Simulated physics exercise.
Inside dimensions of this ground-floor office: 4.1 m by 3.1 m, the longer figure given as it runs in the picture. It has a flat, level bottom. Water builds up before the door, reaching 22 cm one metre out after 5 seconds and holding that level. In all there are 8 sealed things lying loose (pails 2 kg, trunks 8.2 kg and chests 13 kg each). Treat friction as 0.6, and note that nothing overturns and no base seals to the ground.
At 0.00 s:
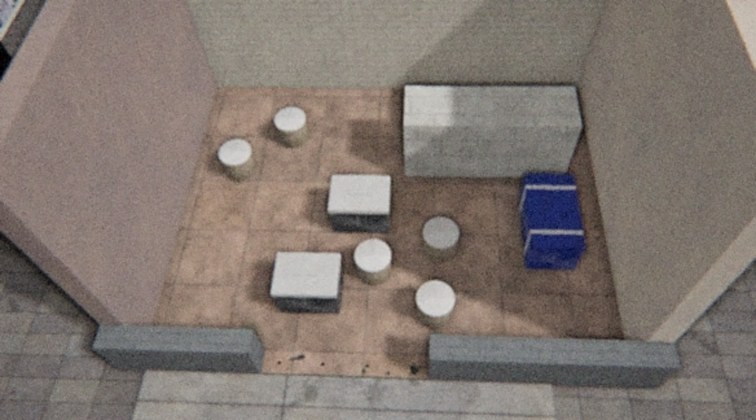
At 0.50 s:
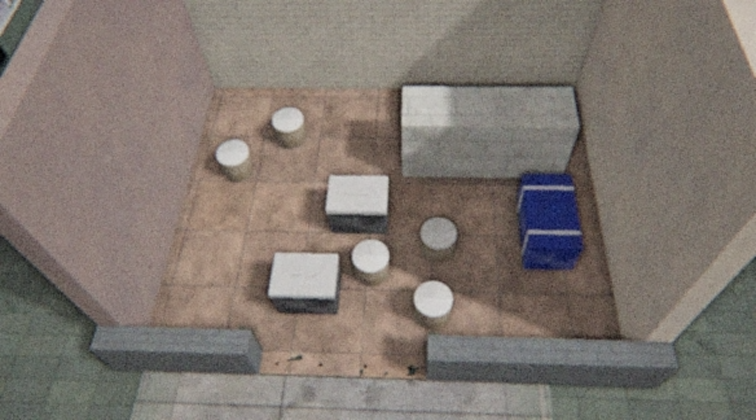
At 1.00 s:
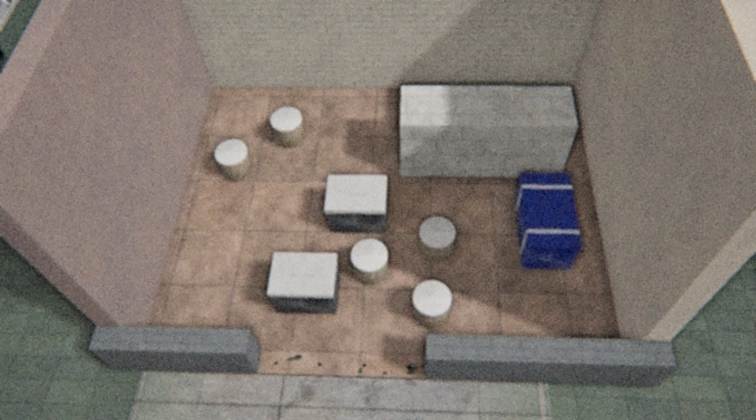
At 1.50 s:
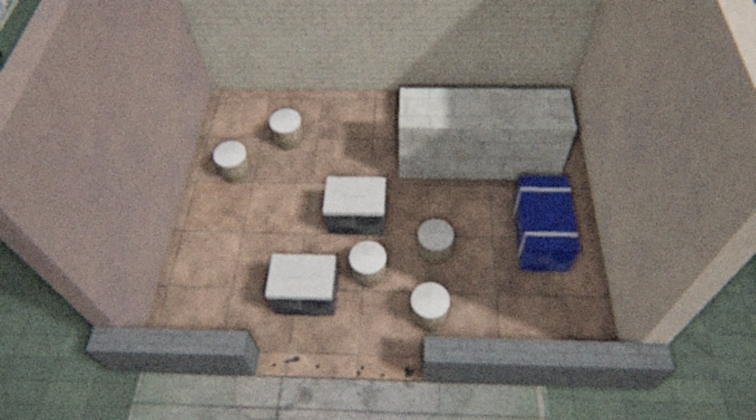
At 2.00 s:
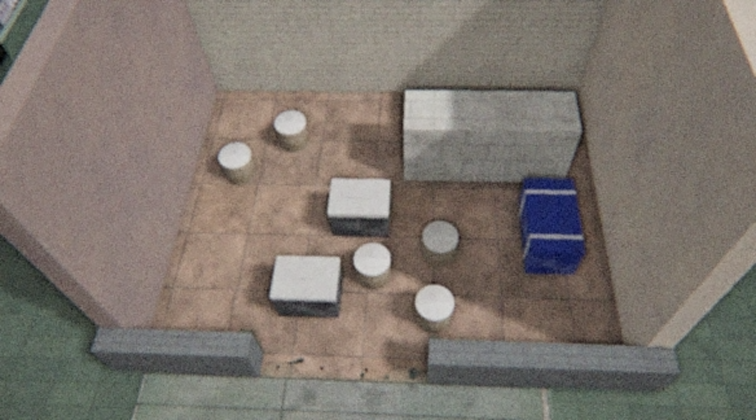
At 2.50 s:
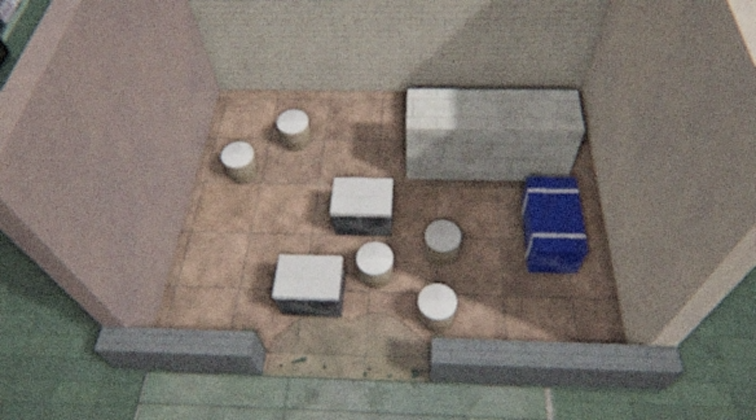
Nothing inside shifting in an open-topped walled room with white drums, pale boxes and a blue trunk, seen from above.
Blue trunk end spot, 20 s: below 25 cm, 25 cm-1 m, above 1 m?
Between 25 cm and 1 m.
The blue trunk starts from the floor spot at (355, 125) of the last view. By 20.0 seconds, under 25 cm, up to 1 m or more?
Here it heads a good way off.
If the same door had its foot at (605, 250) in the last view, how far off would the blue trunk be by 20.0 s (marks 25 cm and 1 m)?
Observation: Blue trunk large displacement.
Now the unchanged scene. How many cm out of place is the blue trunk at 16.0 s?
I'd put it at around 20 cm.
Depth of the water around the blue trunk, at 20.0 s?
I'd put it at about 16 cm.
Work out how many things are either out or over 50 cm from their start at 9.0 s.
Tally: 6.
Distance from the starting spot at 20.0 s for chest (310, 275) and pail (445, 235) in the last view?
Shifts: 60 cm / 80 cm.
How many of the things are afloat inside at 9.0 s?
At that moment it comes to 8.
After 4.0 s the blue trunk is near (556, 213), 0.0 m from its start, aground; 1 afloat.
After 9.0 s the blue trunk is near (502, 283), 0.9 m from its start, afloat; 8 afloat.
After 16.0 s the blue trunk is near (546, 190), 0.2 m from its start, afloat; 8 afloat.
After 20.0 s the blue trunk is near (497, 200), 0.5 m from its start, afloat; 8 afloat.
